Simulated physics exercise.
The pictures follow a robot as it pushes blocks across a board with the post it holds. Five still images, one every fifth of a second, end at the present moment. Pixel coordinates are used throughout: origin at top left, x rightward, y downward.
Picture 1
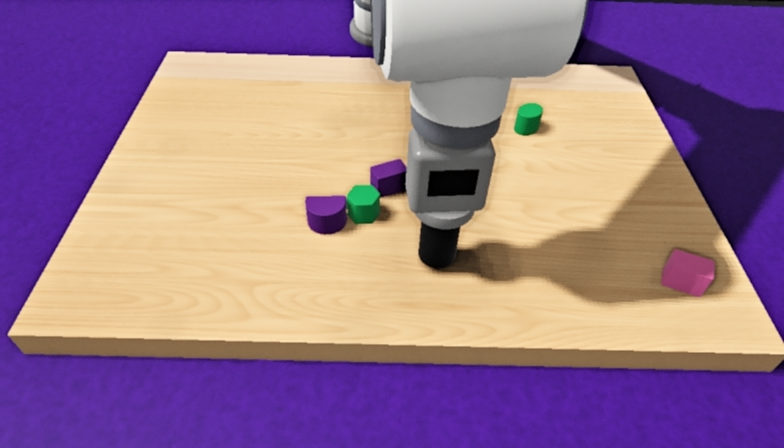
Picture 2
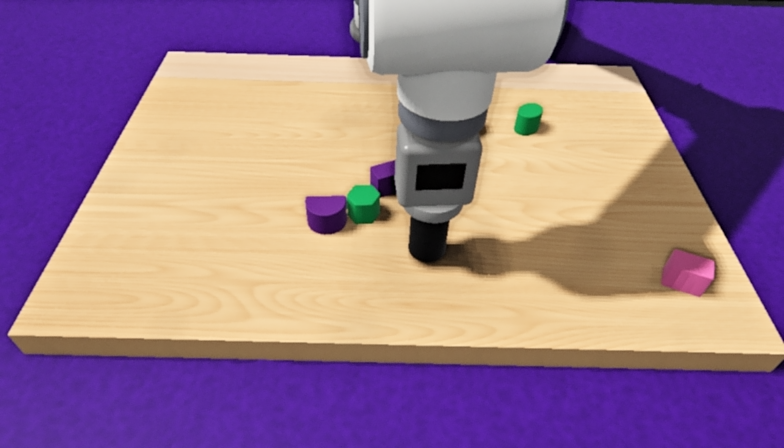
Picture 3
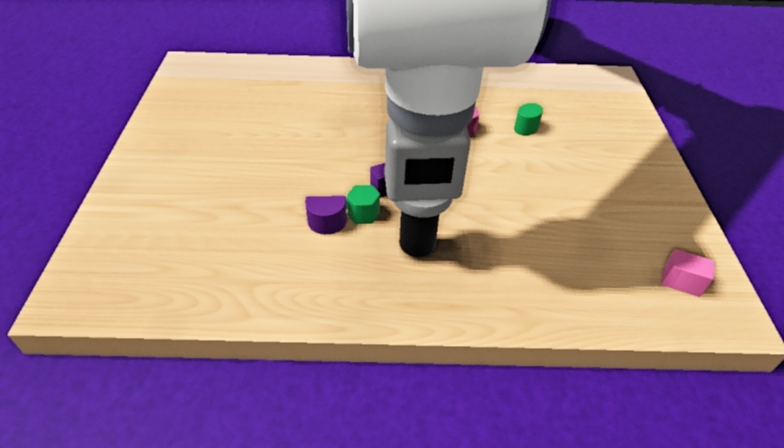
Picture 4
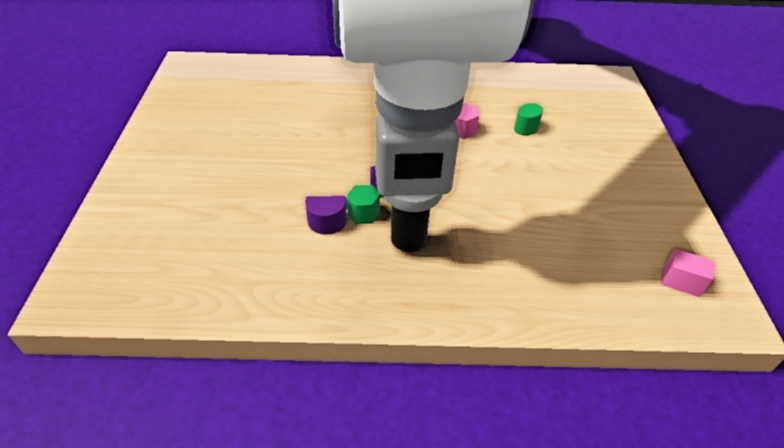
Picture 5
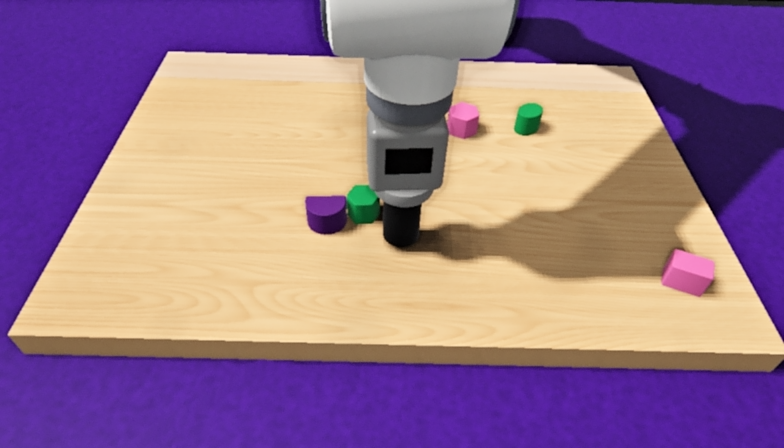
A robot arm with a black post slid slowly left and slightly away across a wooden board toward a green hexagon, hiding a purple block behind it, while the blocks stayed still.
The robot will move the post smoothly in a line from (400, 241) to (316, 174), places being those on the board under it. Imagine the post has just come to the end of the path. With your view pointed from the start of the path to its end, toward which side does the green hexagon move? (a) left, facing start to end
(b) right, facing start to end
Correct choice: B.
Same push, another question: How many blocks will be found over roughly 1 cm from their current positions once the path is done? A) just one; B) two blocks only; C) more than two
Option A.
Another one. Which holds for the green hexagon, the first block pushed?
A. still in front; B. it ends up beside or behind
A - still in front.
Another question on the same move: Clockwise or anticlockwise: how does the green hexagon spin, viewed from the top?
Its spin: Clockwise.
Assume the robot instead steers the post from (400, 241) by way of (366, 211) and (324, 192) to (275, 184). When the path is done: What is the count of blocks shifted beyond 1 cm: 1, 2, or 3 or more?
The push moves one block more than 1 cm.
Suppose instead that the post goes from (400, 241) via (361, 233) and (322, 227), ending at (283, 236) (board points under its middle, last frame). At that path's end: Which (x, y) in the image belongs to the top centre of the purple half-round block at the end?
It will likely be found at (266, 194).
The first path, step by step. One third of the way, post at (370, 210); green hexagon at (350, 180), turned 15° clockwise.
Two thirds of the way, post at (342, 188); purple half-round block at (322, 204), turned 10° anticlockwise; green hexagon at (326, 158), turned 30° clockwise.
At the end, post at (315, 167); purple half-round block at (322, 204), turned 10° anticlockwise; green hexagon at (304, 137), turned 45° clockwise; purple oblong block not moved.
